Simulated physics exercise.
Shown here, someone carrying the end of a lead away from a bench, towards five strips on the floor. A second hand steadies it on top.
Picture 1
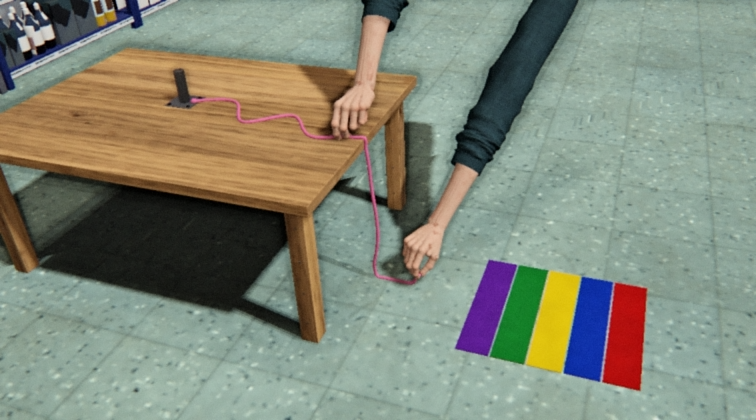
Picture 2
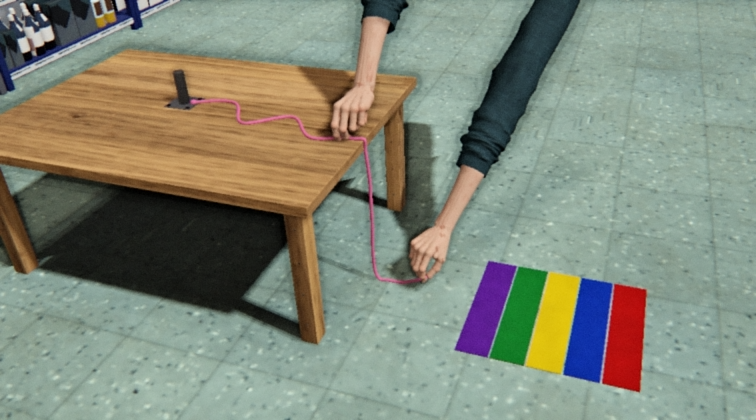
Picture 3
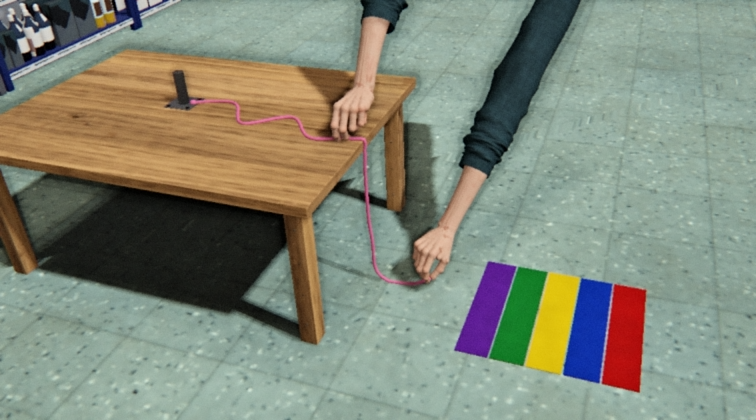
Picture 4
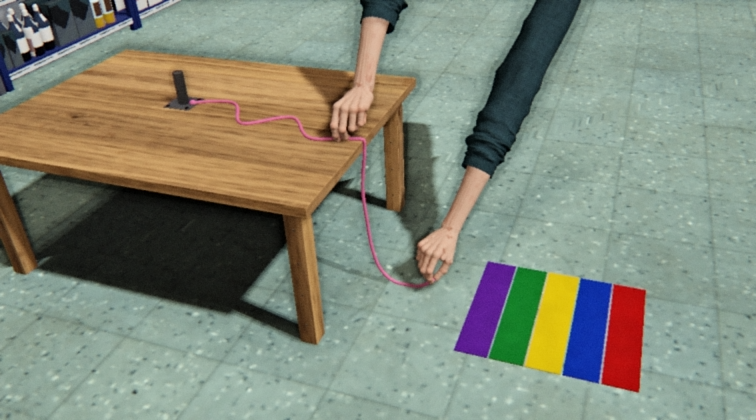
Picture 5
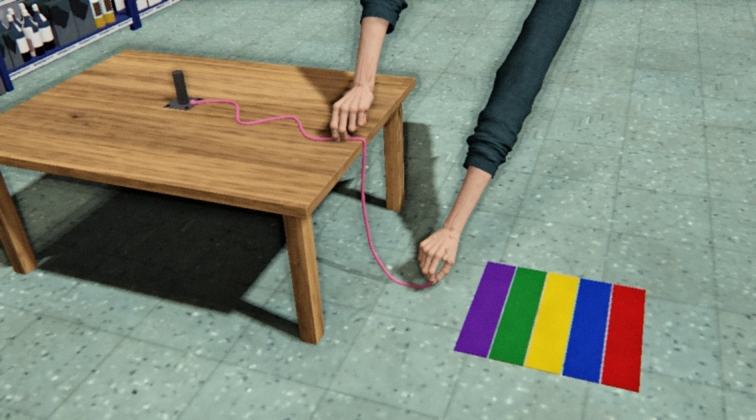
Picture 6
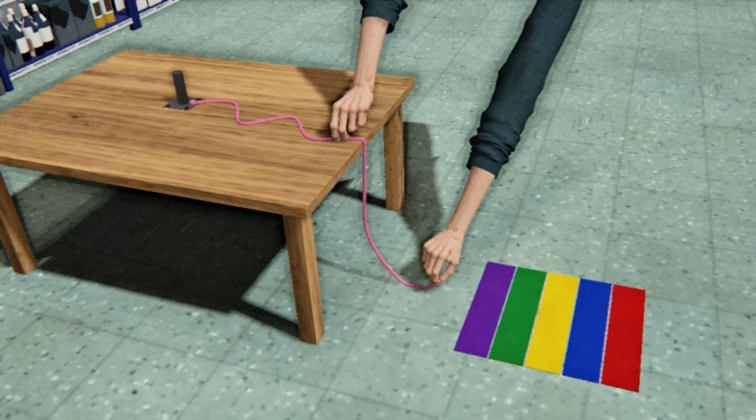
We see one hand resting on a pink lead at the edge of a wooden table while the other, holding the hanging end near the floor, moves it slightly right, towards five strips coloured purple, green, yellow, blue and red.
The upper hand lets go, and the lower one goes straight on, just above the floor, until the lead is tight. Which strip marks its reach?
The end stops over the blue strip.
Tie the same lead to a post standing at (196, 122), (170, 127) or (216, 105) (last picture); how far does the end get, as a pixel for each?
Try by try, around (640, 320), (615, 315) and (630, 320).
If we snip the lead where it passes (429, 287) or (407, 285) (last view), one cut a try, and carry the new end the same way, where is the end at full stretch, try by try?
In that order: (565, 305) and (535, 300).
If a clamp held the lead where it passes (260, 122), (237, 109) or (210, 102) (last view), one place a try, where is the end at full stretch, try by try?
In that order: (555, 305), (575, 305) and (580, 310).
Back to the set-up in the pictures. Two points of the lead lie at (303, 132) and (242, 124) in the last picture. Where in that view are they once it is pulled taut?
About (348, 135), and the other about (271, 120).
Soon after, end near (523, 297); over green.
Then, end near (563, 305); over yellow.
At full stretch, end near (588, 310); over blue. It gets as far as the blue strip.
